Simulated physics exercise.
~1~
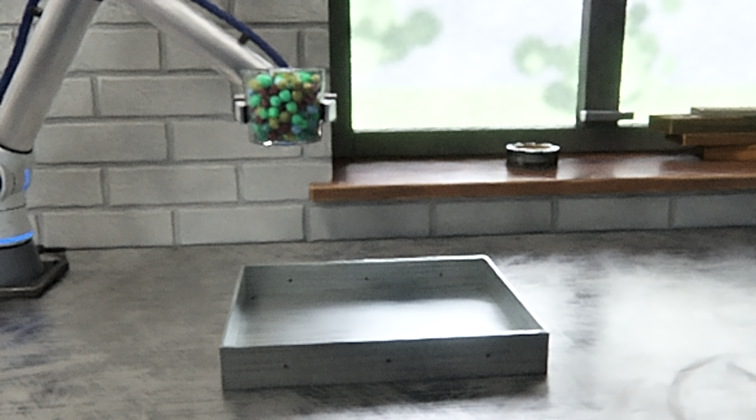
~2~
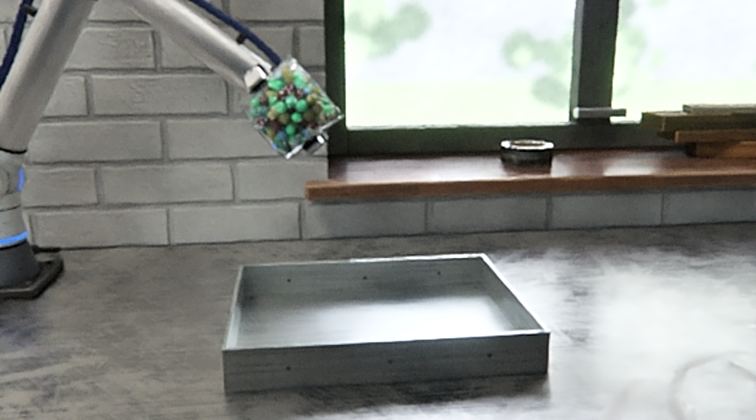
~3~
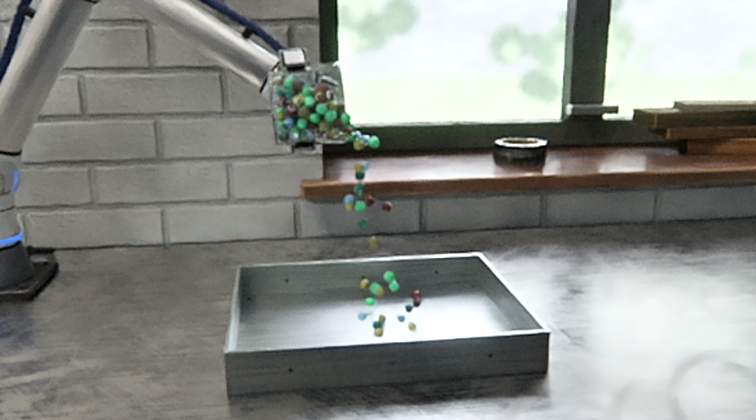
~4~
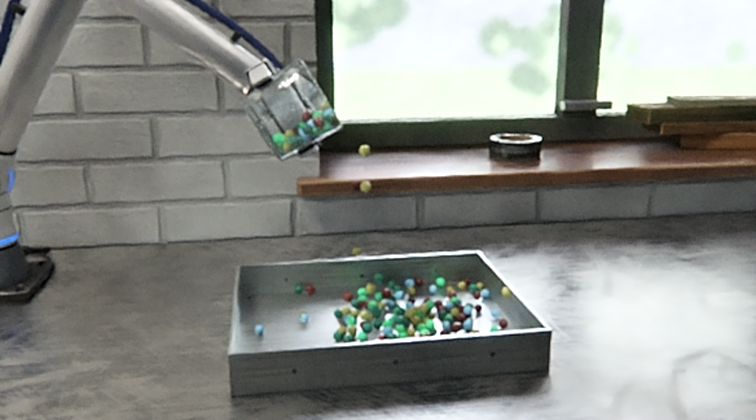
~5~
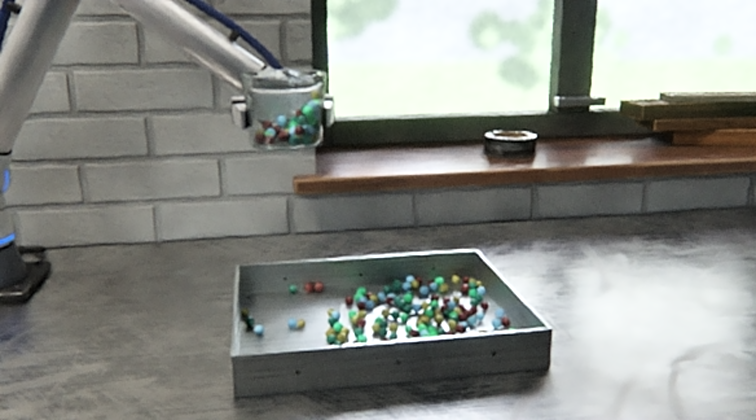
A robotic arm at the left grips a clear cup filled with small round sweets, mostly green with some red, brown and blue, above a dark mottled tabletop. A shallow, open grey tray sits below, before a white brick wall and a window with a wooden sill holding a small round dish, all seen from the front and slightly above. The arm tips the cup to the right until sweets stream down into the tray. They scatter and gather in its middle and right. The cup then swings back upright, still holding some sweets, while most lie in the tray.
